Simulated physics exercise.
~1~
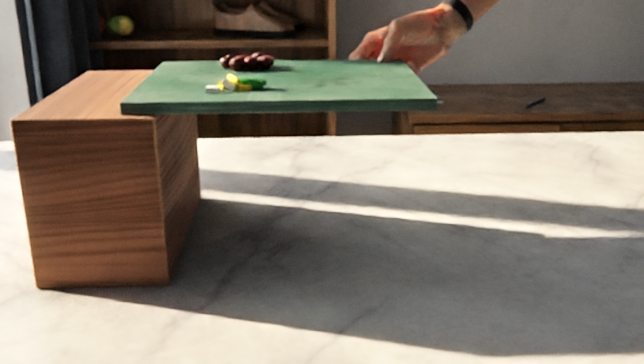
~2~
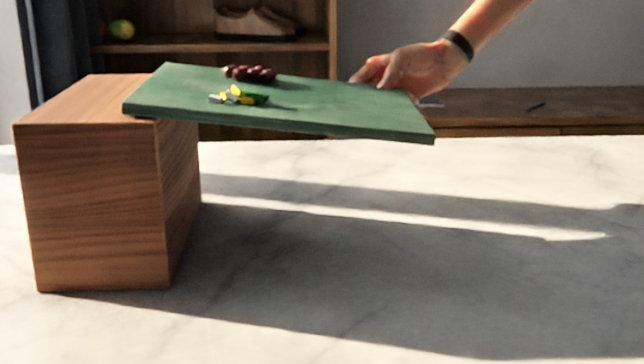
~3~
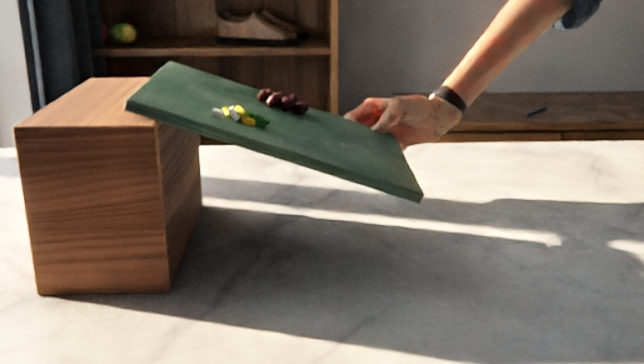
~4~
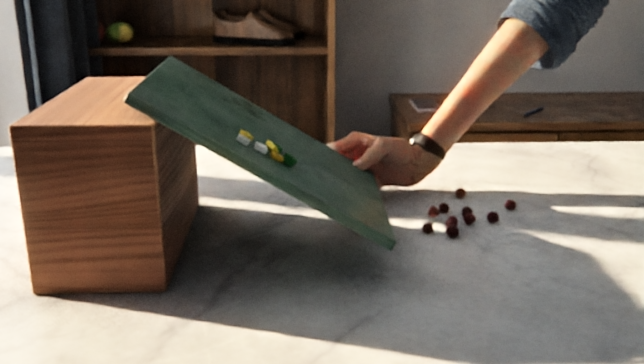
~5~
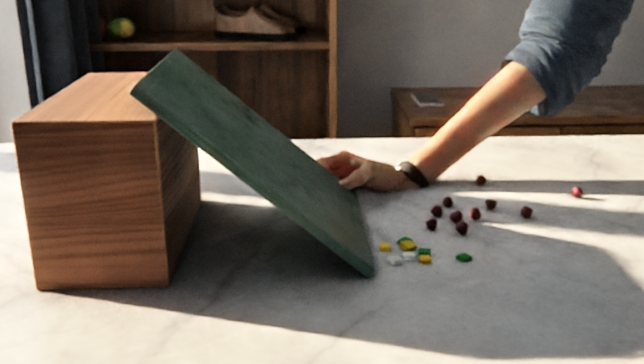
A green board lies with its left end on a wooden block and its right end held up by a hand, above a pale marble surface. On top sit a cluster of dark red balls and, nearer the viewer, a small heap of yellow, green and whitish pieces. The hand lowers its end, and the board tilts steadily while both heaps stay on it. As the slope steepens, the red balls leave first and scatter to the right. The colourful pieces follow, ending mostly near the board's foot, while the balls lie spread farther out.
